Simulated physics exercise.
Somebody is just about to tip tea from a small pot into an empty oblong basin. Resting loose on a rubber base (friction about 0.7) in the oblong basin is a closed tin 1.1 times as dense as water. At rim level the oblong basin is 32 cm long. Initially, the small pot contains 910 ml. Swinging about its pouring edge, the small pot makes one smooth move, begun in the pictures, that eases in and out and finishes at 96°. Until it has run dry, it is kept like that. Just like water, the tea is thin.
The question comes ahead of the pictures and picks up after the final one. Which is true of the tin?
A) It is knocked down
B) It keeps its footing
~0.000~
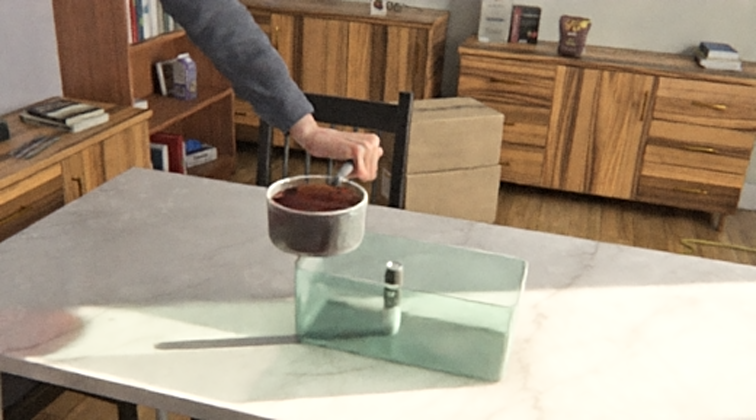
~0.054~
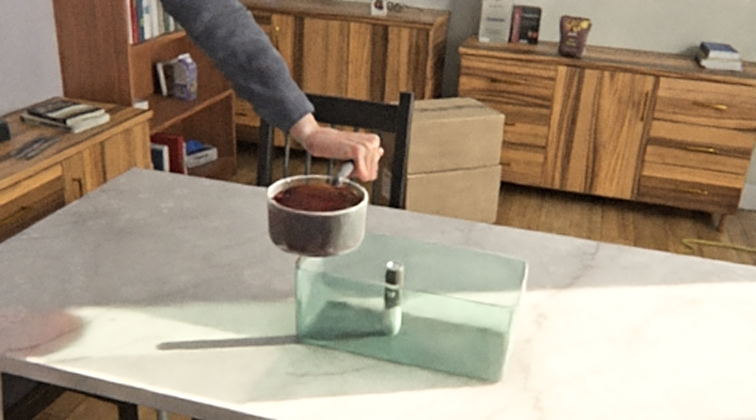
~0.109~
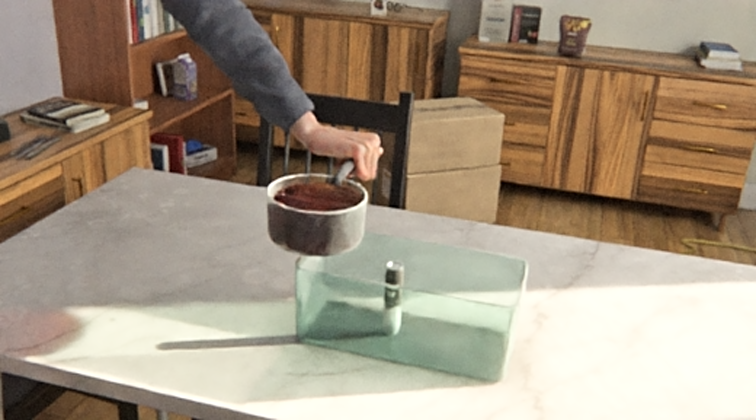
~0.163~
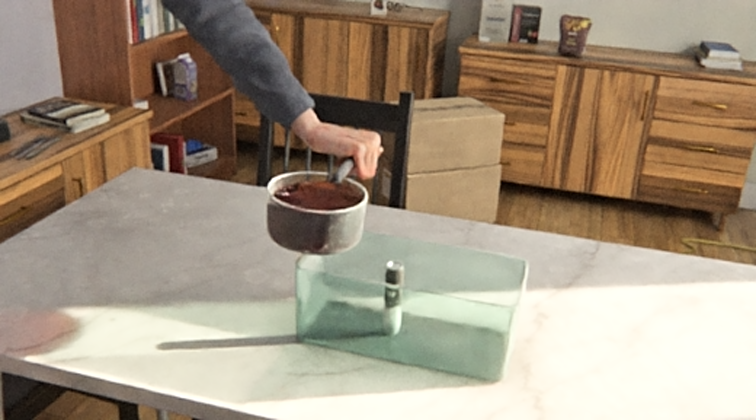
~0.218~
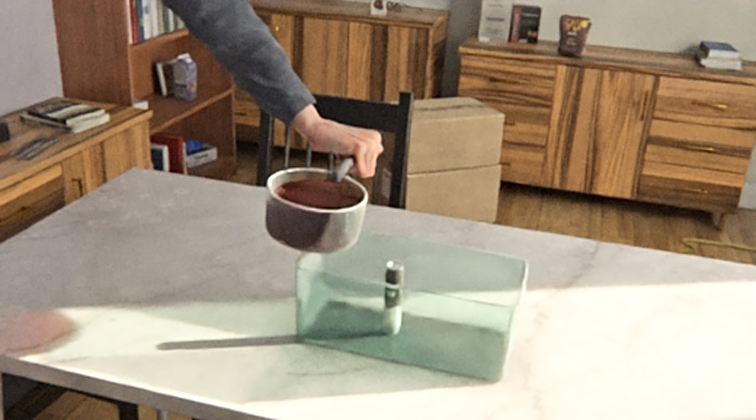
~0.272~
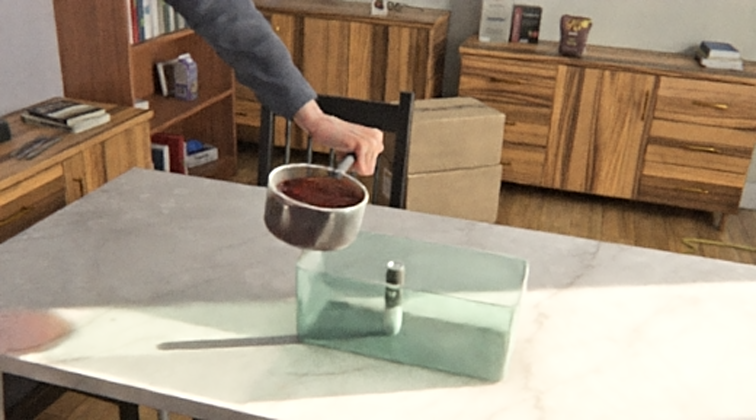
B, it keeps its footing.
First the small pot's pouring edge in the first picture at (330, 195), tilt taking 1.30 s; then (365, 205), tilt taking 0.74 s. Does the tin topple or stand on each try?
The tin overturns the first time and overturns the second time.
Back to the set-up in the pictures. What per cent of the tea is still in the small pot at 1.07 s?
Share remaining: Approx. 14 %.
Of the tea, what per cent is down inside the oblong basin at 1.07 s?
Reading: Approx. 74 %.
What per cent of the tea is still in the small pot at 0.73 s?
Fraction remaining: Approx. 62 per cent.
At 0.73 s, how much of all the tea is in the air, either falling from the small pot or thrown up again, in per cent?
Roughly 24 percent.
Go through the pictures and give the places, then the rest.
Tilt 0°; pouring edge (364, 203); surface from (275, 193) to (363, 207); the oblong basin's rim runs from (310, 246) to (523, 284); the tin's top is at (395, 268), in the first picture.
Tilt 0°; pouring edge (364, 203); surface from (275, 193) to (364, 207), in the second picture.
Tilt 2°; pouring edge (364, 203); surface from (275, 192) to (364, 205), in the third picture.
Tilt 4°; pouring edge (364, 203); surface from (275, 191) to (363, 204), in the fourth picture.
Tilt 7°; pouring edge (364, 203); surface from (274, 188) to (364, 202), in the fifth picture.
Tilt 10°; pouring edge (365, 203); surface from (274, 184) to (364, 200), in the sixth picture.
After 0.73 s the tilt is 57° and 62 per cent is still to pour; the tin stands where it began.
After 1.07 s the tilt is 89° and 14 per cent is still to pour; the tin stands where it began.
After 1.42 s the tilt is 96° and 2 per cent is still to pour; the tin stands where it began.
After 1.80 s the tilt is 96° and 0 per cent is still to pour; the tin stands where it began.
In the end the tin stands where it began.
